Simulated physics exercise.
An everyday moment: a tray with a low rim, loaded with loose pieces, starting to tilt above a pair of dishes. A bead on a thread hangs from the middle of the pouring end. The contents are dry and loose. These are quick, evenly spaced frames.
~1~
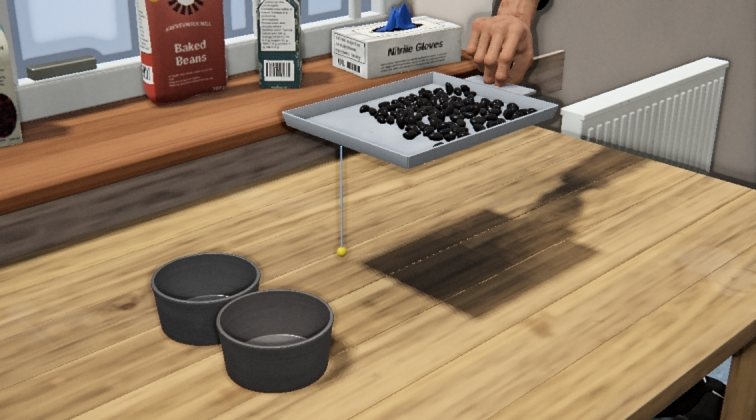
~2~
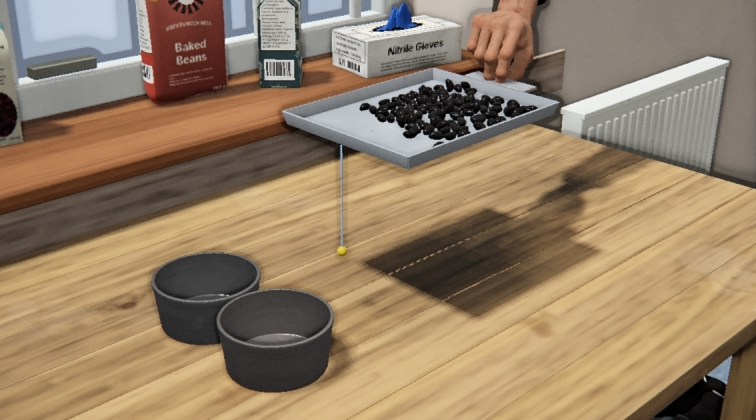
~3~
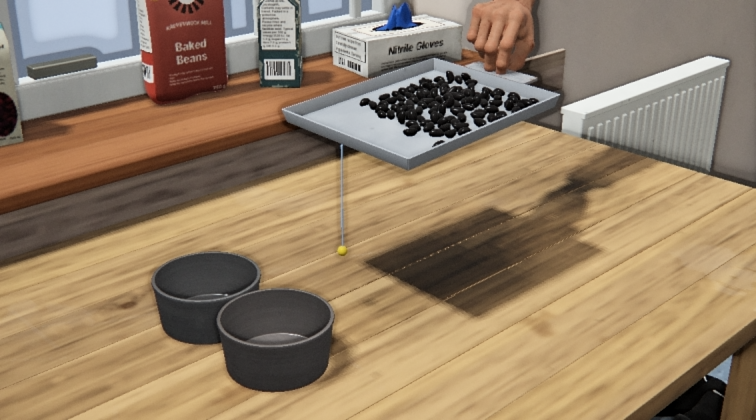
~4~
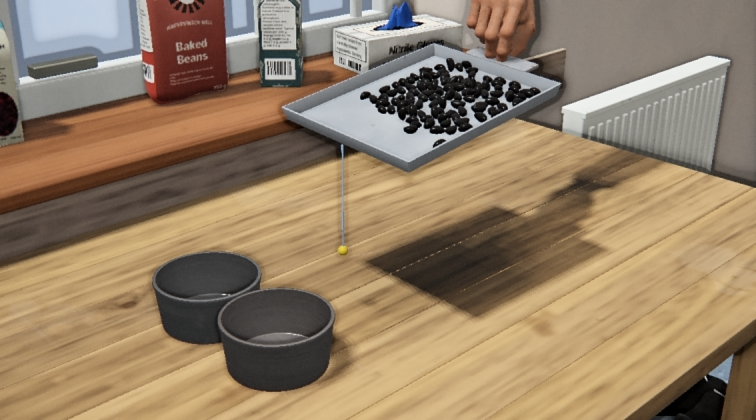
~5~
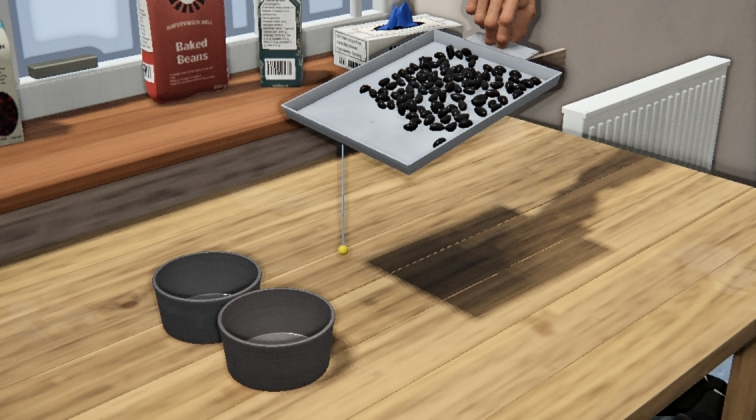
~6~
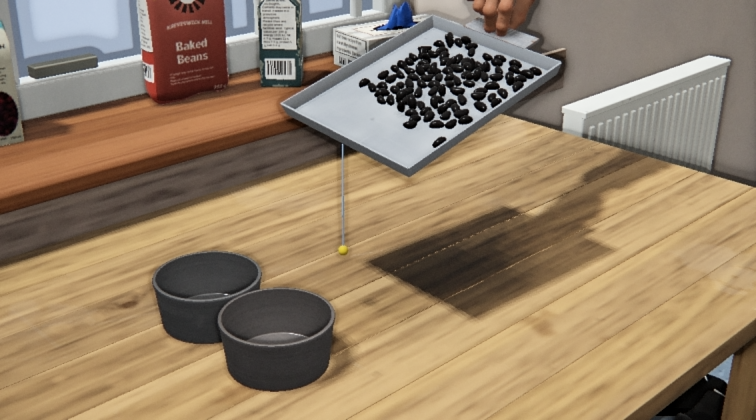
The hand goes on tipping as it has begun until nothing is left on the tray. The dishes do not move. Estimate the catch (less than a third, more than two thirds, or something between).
In the dishes lies under a third of it.
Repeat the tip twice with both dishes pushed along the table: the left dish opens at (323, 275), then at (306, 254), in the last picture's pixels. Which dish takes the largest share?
First the right one, then right.
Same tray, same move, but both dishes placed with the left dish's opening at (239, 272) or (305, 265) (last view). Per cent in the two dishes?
The first gives 20 %, the second 90 %.
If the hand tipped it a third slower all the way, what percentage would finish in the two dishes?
Close to 0 per cent.
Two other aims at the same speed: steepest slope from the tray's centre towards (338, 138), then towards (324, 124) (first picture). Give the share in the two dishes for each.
First some 10, then 0 per cent.
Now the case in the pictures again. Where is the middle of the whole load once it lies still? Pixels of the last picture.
Around (375, 346).
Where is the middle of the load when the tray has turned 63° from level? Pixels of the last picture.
Near (400, 118).
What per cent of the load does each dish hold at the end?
Left dish near 0 in a hundred; right dish near 0.
Soon, tray tipped steeply; nearly all on the tray; a stray few outside both; a stray few in the air.
A while on, tray tipped past a quarter turn; most on the tray; a small part outside both; a stray few in the air.
Towards the end, tray tipped past a quarter turn; a stray few in the right dish; nearly all outside both.
Finally, tray tipped past a quarter turn; a stray few in the right dish; none in the left dish; nearly all outside both.
